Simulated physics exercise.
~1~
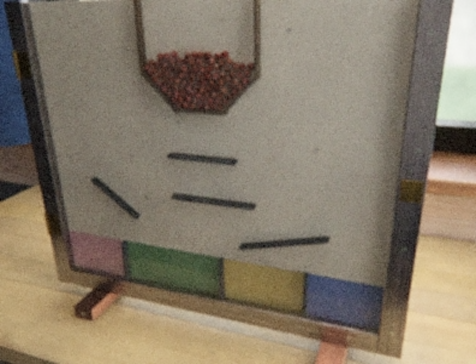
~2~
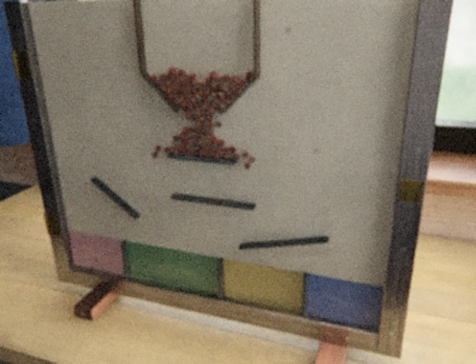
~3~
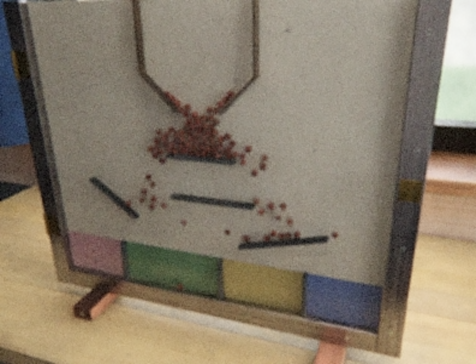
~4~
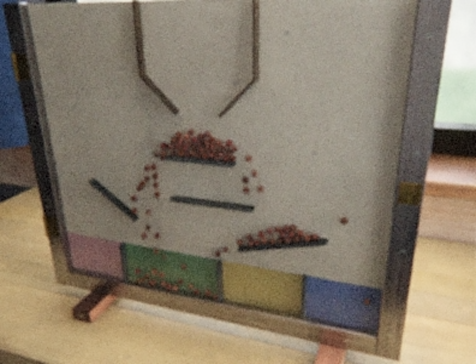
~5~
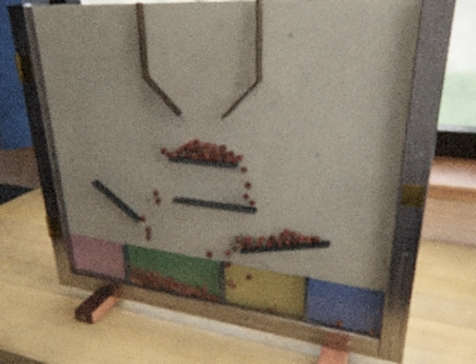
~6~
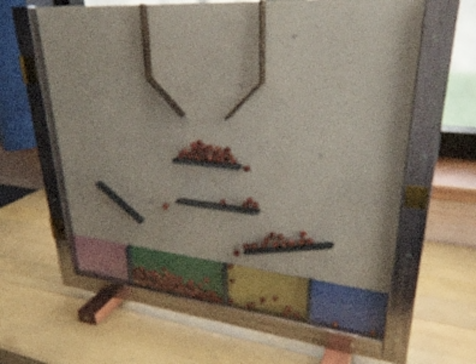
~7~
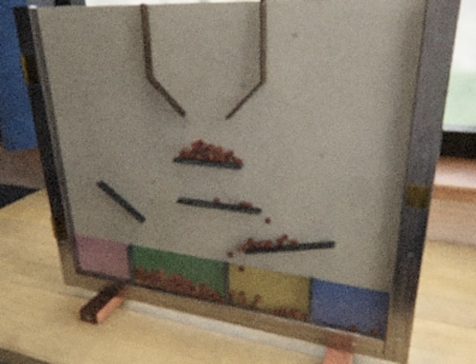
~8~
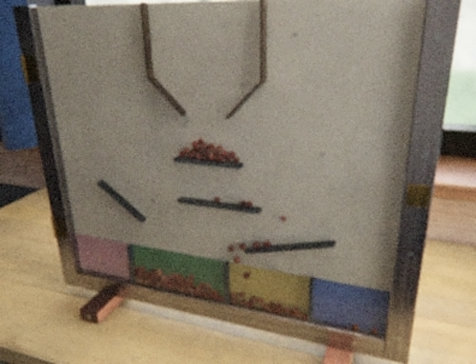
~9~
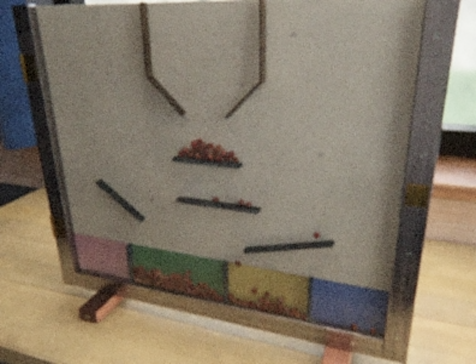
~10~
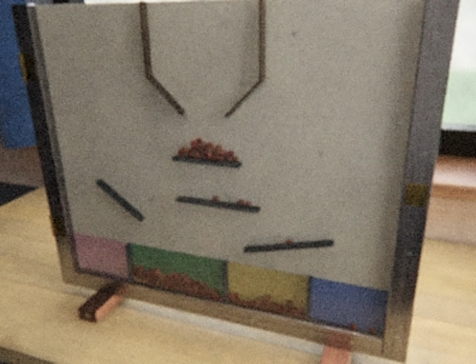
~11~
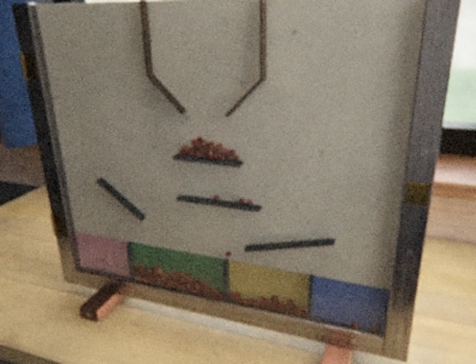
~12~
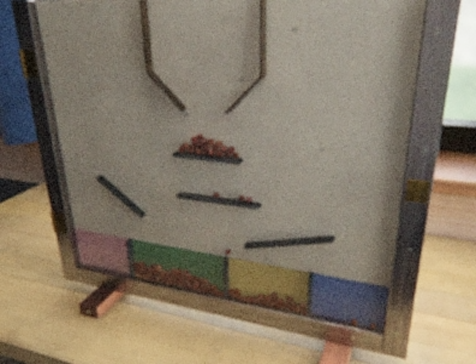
On a wooden tabletop, reddish beads pouring from a hopper over ledges, settling mostly in green and yellow bins, some staying on ledges.
